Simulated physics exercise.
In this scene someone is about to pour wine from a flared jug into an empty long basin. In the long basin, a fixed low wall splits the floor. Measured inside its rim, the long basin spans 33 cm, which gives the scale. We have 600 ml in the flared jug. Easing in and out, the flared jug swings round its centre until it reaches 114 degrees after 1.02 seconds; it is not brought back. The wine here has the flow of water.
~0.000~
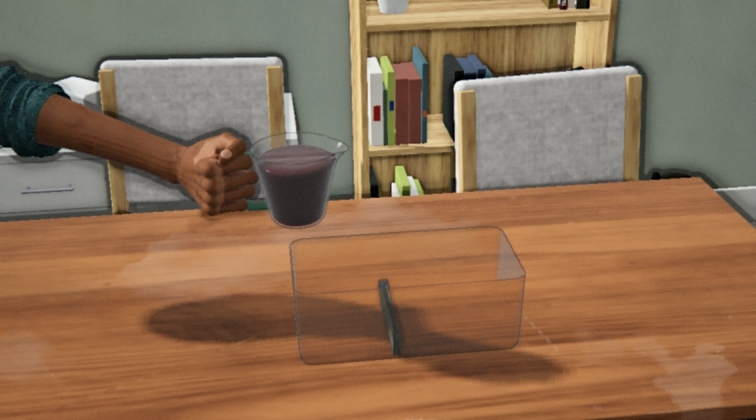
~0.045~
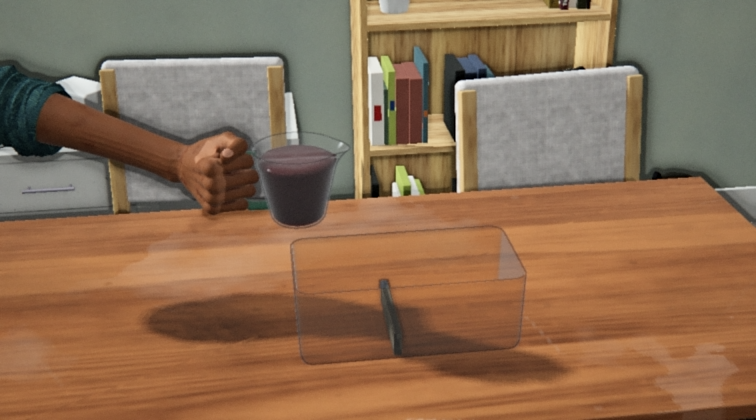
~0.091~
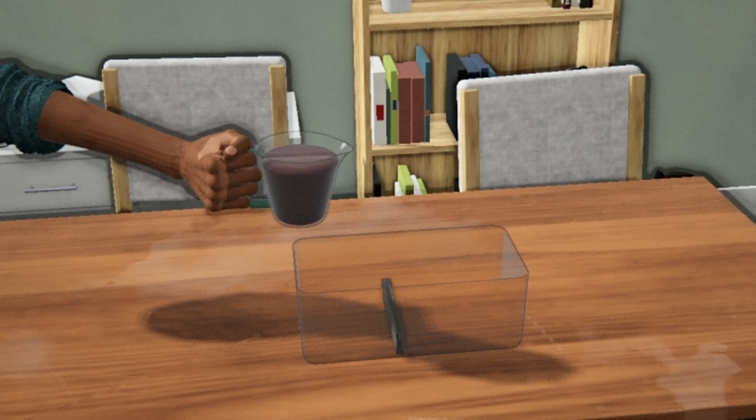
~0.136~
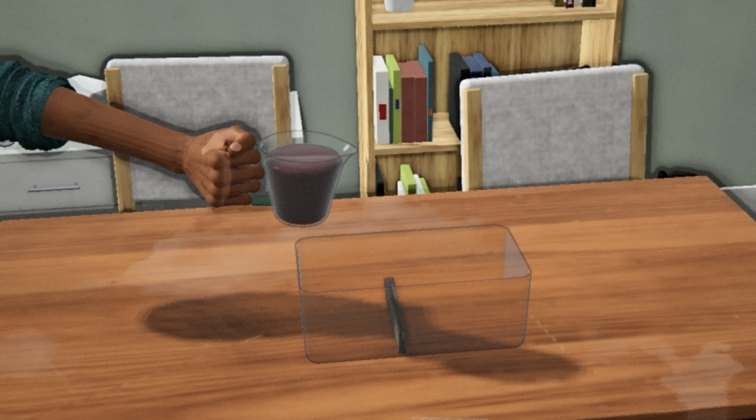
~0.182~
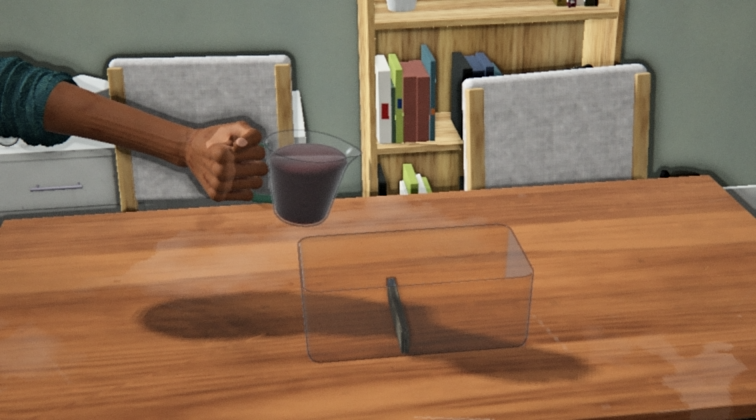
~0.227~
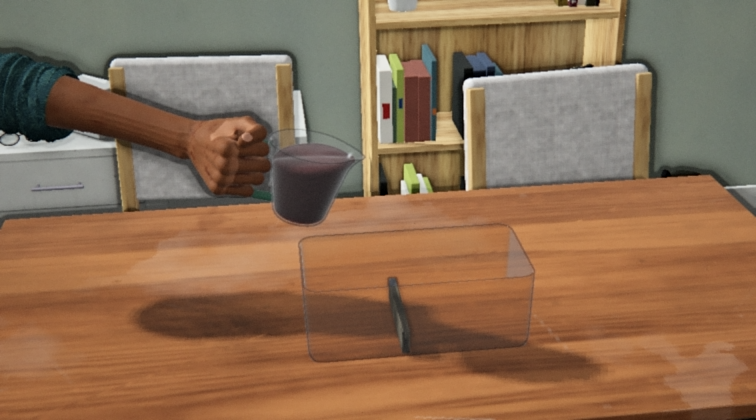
A glass jug of dark wine, held beside a fist above a wooden table, tilted slightly to the right over an empty clear basin with a small dividing wall, while the view shifted very little.
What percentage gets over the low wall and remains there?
52 %.
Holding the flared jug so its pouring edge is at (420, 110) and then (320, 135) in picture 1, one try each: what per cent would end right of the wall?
Roughly 90 per cent the first time and 15 per cent the second.
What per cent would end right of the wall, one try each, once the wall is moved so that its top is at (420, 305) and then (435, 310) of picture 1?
I'd put it at about 10 per cent for the first and about 15 per cent for the second.
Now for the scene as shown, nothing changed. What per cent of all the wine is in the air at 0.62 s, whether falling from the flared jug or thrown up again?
Around 24 in a hundred.
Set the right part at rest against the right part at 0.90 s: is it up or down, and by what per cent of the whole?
The share moves up, by some 1 per cent.
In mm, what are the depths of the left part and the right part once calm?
I'd say close to 14 mm on the left, close to 10 mm on the right.
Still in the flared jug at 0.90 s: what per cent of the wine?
Around 5 in a hundred.
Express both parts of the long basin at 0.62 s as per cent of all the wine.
About 1 left, 16 right.
After 0.62 s the tilt is 75° and 60 per cent is still to pour, 1 is left of the wall and 15 right of it.
After 0.90 s the tilt is 110° and 5 per cent is still to pour, 36 is left of the wall and 51 right of it.
After 1.20 s the tilt is 114° and 0 per cent is still to pour, 47 is left of the wall and 52 right of it.
After 1.52 s the tilt is 114° and 0 per cent is still to pour, 47 is left of the wall and 52 right of it.
In the end 47 per cent lies left of the wall, 52 right of it and 1 outside.
